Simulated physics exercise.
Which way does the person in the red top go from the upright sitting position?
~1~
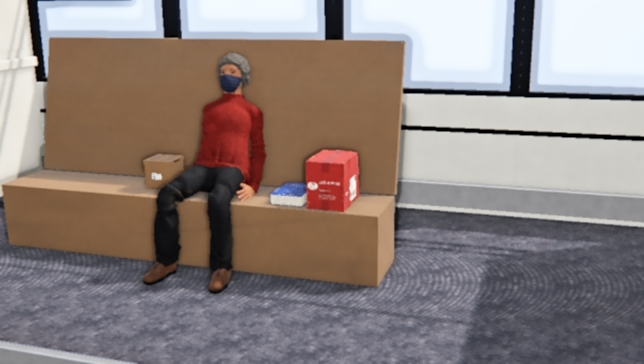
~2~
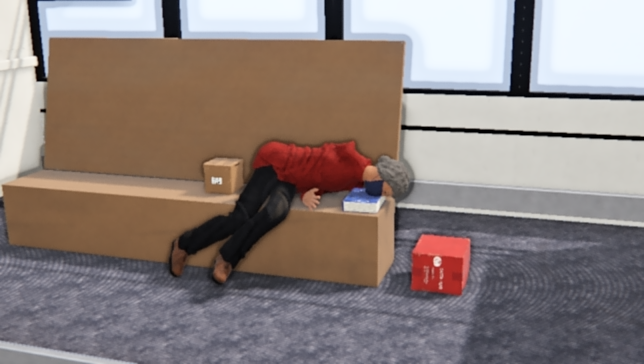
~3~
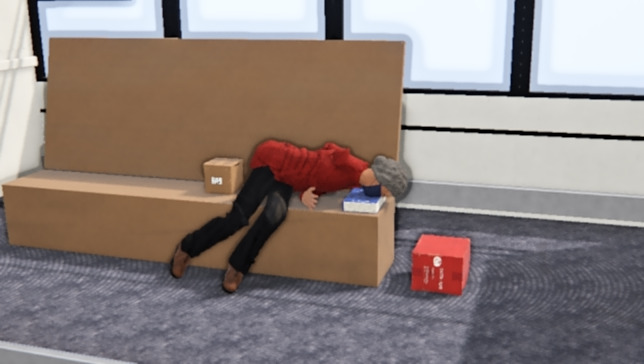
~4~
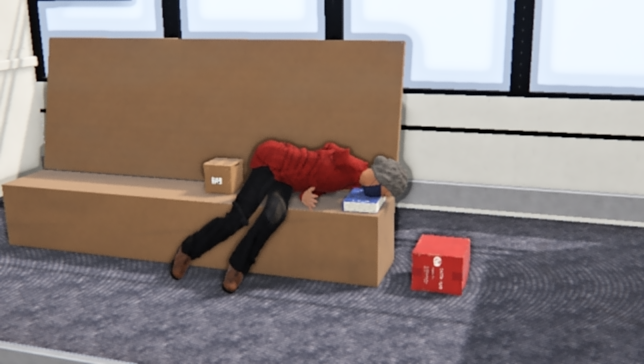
The person goes to the right, ending slumped along the bench with the head near its right end.
